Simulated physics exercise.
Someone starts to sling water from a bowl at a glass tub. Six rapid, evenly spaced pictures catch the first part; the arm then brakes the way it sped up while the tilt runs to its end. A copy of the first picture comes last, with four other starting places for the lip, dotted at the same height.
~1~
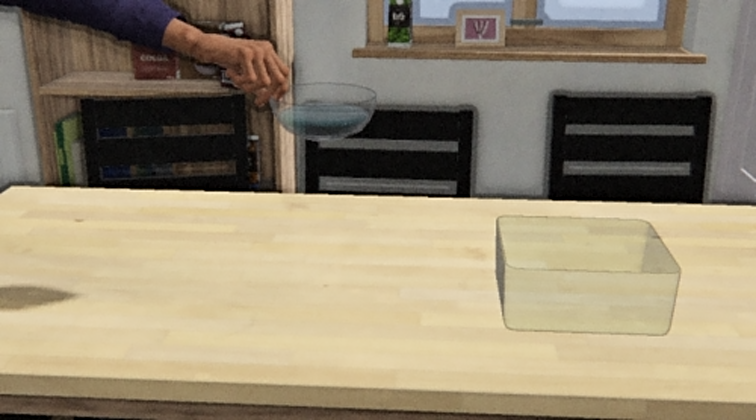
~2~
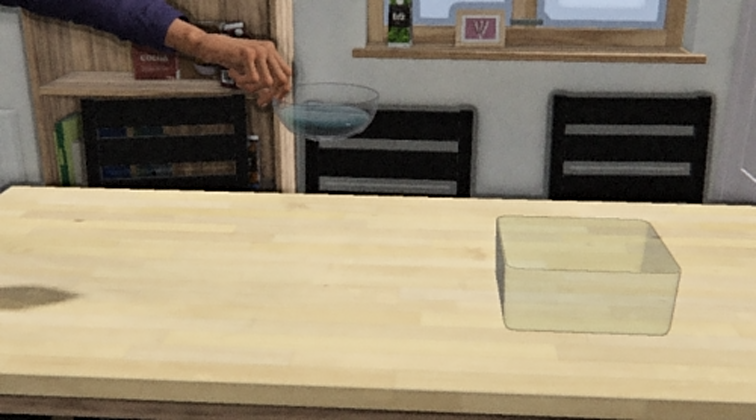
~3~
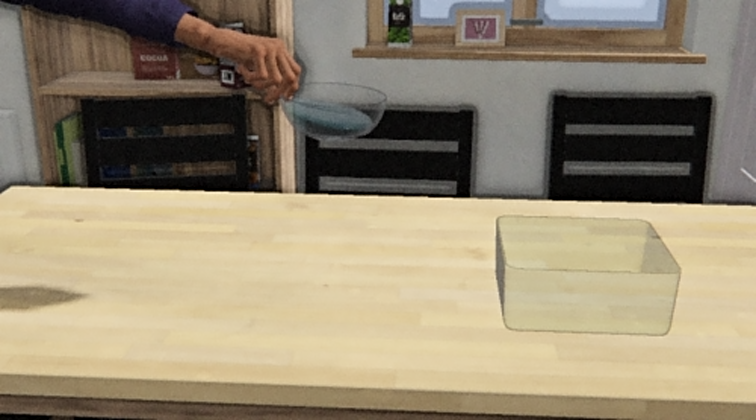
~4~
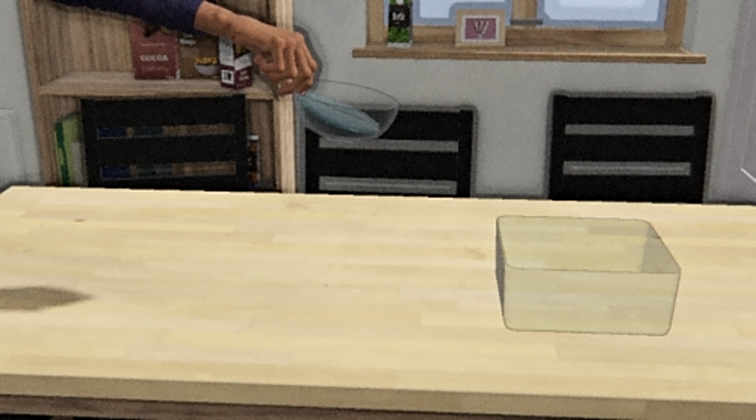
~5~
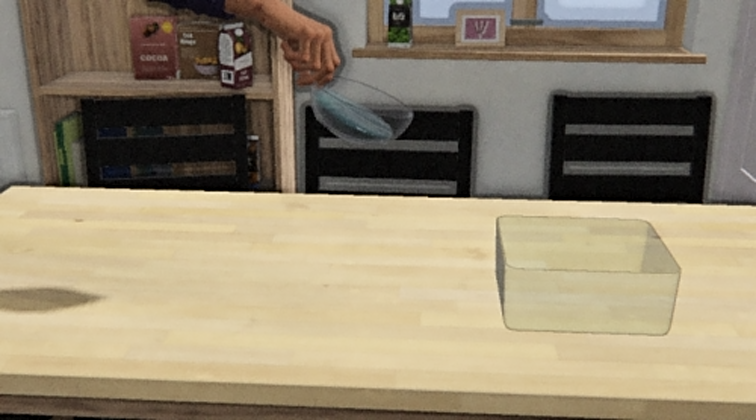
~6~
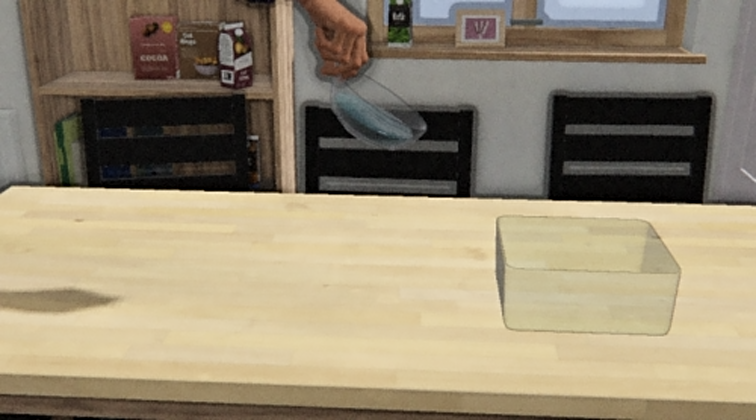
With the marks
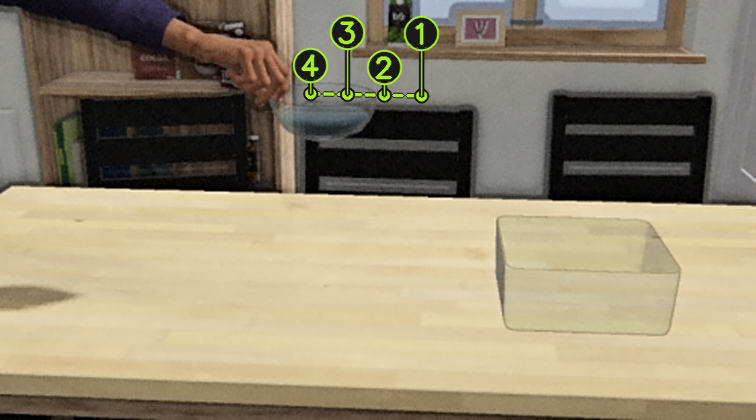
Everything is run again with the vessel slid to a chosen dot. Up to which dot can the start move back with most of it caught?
Place 3.
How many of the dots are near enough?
Three of them.
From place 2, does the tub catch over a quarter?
Yes.
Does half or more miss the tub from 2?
No, that is safe.
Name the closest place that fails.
That is place 4.
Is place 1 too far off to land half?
No.
In lime, 1 at (421, 95); 2 at (384, 95); 3 at (347, 94); 4 at (310, 93).
Choosing 1, about 79 % lands in the tub, 7 % falls short and 14 % goes beside or beyond.
Choosing 2, about 77 % lands in the tub, 6 % falls short and 17 % goes beside or beyond.
Choosing 3, about 69 % lands in the tub, 20 % falls short and 11 % goes beside or beyond.
Choosing 4, about 12 % lands in the tub, 85 % falls short and 3 % goes beside or beyond.
